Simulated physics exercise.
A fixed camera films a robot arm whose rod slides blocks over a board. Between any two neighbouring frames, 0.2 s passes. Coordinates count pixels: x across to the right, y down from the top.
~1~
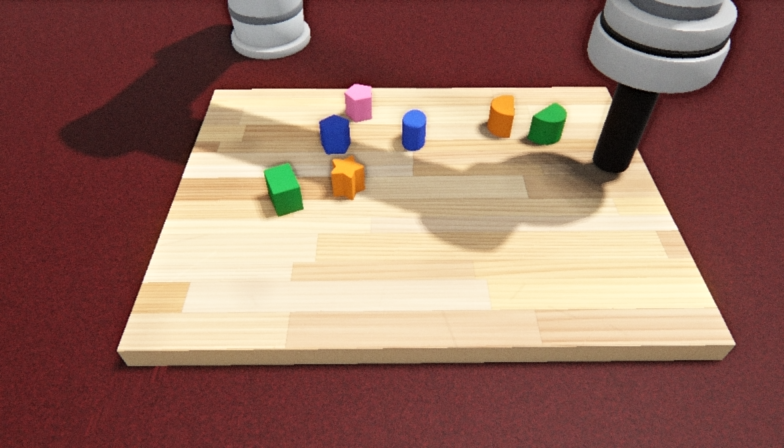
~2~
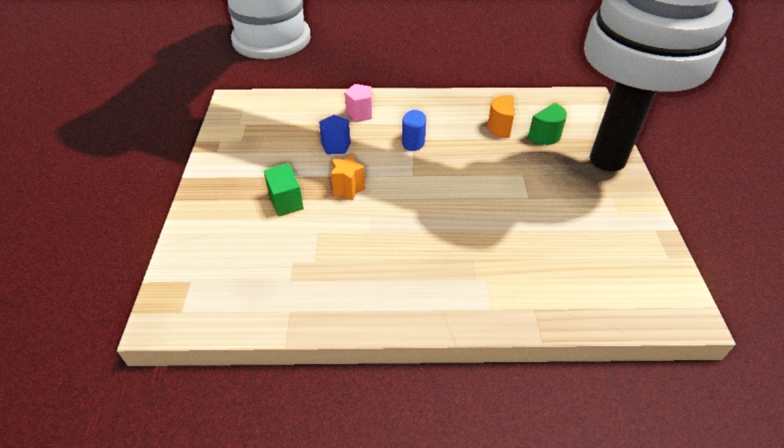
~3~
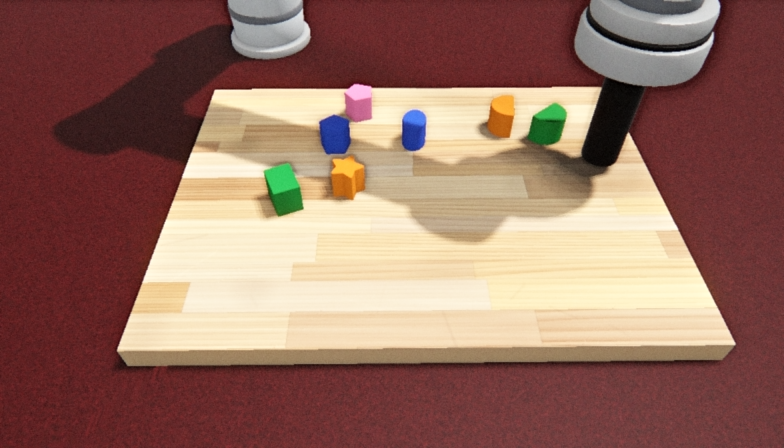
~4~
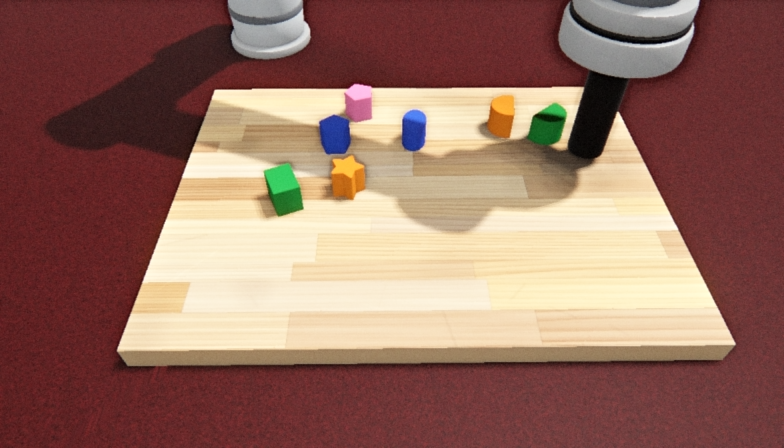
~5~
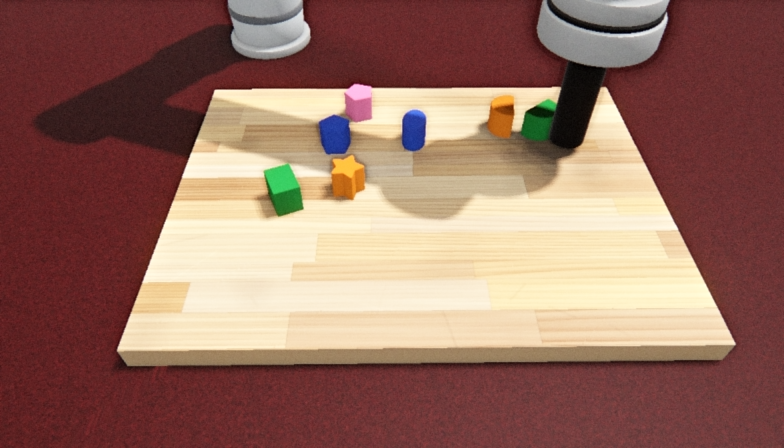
In the video, a robotic arm with a black rod moves left and slightly back over a wooden board holding small colored blocks, then nudges the green block slightly left toward the orange one beside it; the other blocks stay still.
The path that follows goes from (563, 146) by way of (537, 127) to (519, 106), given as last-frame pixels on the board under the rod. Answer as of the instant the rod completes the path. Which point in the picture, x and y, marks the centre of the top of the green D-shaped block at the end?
It should be at (493, 82) by then.
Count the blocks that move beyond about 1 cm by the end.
Total: Two.
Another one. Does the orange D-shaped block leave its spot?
Yes.
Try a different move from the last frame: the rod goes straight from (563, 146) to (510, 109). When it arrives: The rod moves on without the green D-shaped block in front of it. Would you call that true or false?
False.
The first path, step by step. Halfway along, rod (539, 118); orange D-shaped block (494, 102), turned 30° anticlockwise; green D-shaped block (516, 92), turned 35° anticlockwise.
At the end, rod (521, 99); orange D-shaped block (493, 102), turned 35° anticlockwise; green D-shaped block (493, 82), turned 90° anticlockwise.
